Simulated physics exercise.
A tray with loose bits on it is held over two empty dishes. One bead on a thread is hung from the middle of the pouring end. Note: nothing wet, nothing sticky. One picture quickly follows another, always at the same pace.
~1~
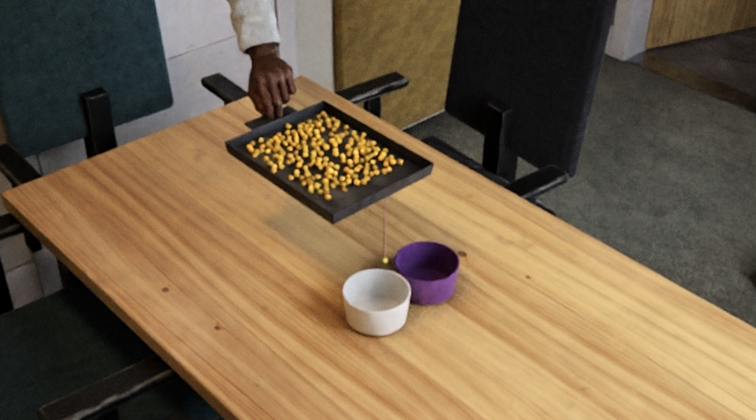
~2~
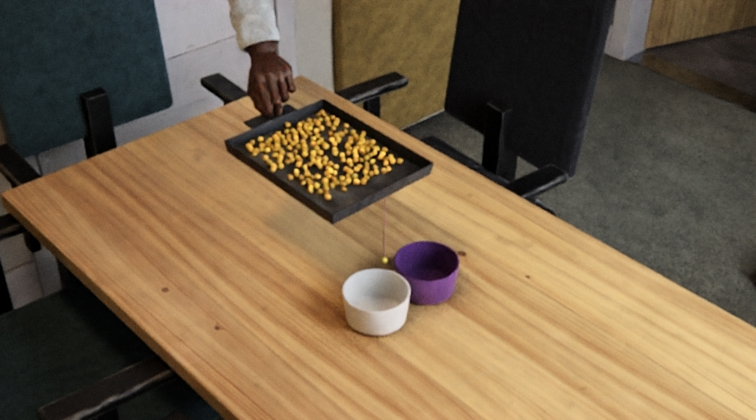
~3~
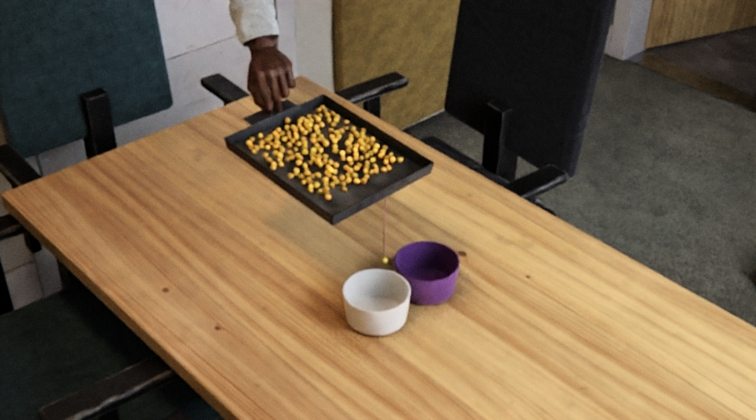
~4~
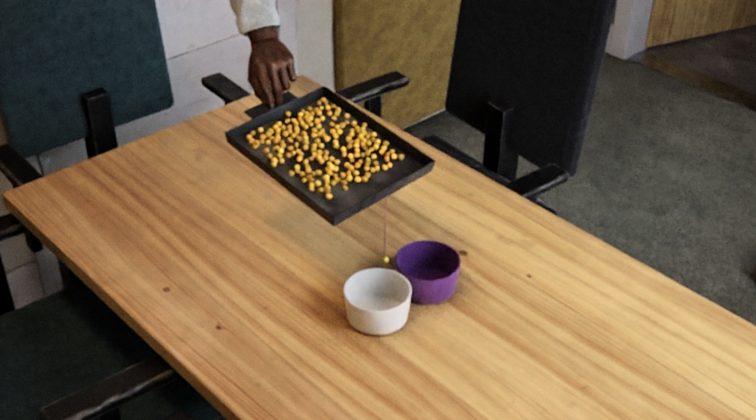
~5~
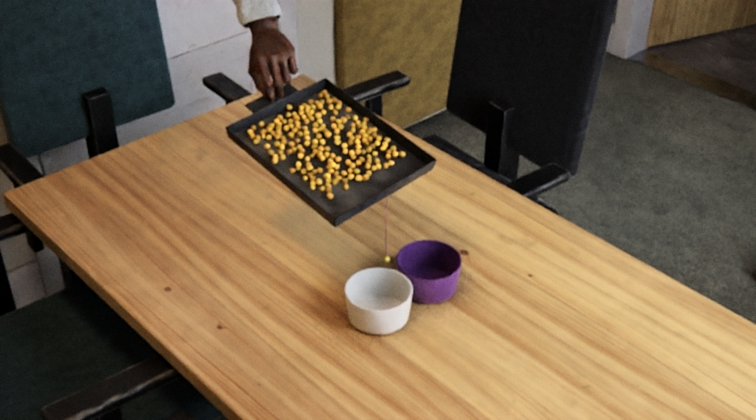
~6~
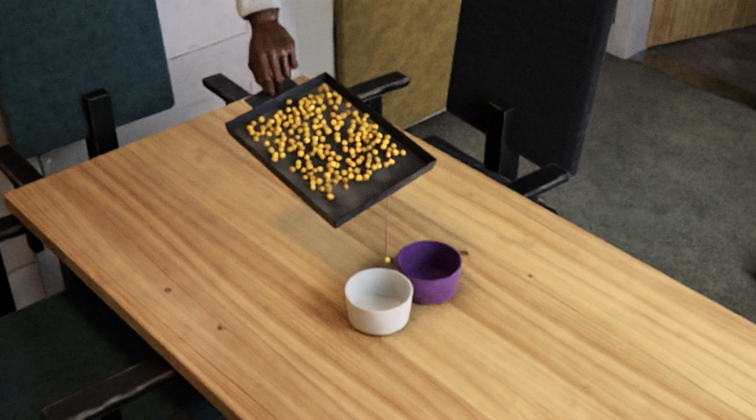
A dark tray of yellow puffs tilts slightly toward its left corner as a hand holds it.
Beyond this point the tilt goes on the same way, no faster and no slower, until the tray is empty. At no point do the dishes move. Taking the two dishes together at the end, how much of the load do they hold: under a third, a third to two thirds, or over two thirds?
The dishes end up with a third to two thirds of the load.
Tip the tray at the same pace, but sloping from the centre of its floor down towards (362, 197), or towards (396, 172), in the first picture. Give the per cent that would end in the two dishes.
You'd see roughly 60 per cent the first time and 50 per cent the second.
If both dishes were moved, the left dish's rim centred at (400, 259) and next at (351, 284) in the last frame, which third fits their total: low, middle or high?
Trial 1 - below one third. Trial 2 - more than two thirds.
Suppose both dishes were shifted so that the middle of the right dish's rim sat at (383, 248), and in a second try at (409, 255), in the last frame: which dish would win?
First spot: The dish on the left-hand side; second spot: The dish on the left-hand side.
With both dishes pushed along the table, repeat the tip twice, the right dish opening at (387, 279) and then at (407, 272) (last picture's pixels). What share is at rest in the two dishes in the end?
Approximately 80 percent, followed by approximately 90 percent.
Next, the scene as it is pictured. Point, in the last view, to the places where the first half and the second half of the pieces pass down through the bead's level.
About (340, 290) to begin with, then about (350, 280).
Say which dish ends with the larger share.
The left-hand one comes out ahead.
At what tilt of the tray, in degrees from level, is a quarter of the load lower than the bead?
That would be about 100 degrees from level.
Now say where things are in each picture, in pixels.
Corners of the pouring end at (333, 213) and (431, 163), level; middle of the load at (320, 154), puffed corn balls; left dish at (399, 317); right dish at (449, 287); bead on its thread at (384, 260), in the first picture.
Corners of the pouring end at (332, 213) and (431, 163), level; middle of the load at (320, 153), in the second picture.
Corners of the pouring end at (333, 214) and (431, 162), tipped barely, lowest at the left corner; middle of the load at (320, 150), in the third picture.
Corners of the pouring end at (334, 216) and (432, 161), tipped a little, lowest at the left corner; middle of the load at (321, 146), in the fourth picture.
Corners of the pouring end at (335, 217) and (434, 159), tipped a little, lowest at the left corner; middle of the load at (322, 142), in the fifth picture.
Corners of the pouring end at (335, 219) and (434, 159), tipped a little, lowest at the left corner; middle of the load at (322, 139); left dish at (401, 317); right dish at (451, 286), in the sixth picture.
Soon, tray tipped steeply; nearly all on the tray; a stray few in the left dish; a stray few in the air.
A while on, tray tipped right over; most on the tray; a stray few in the left dish; a small part outside both; a small part in the air.
Towards the end, tray tipped past a quarter turn; about half in the left dish; about half outside both.
Finally, tray tipped past a quarter turn; about half in the left dish; none in the right dish; about half outside both.
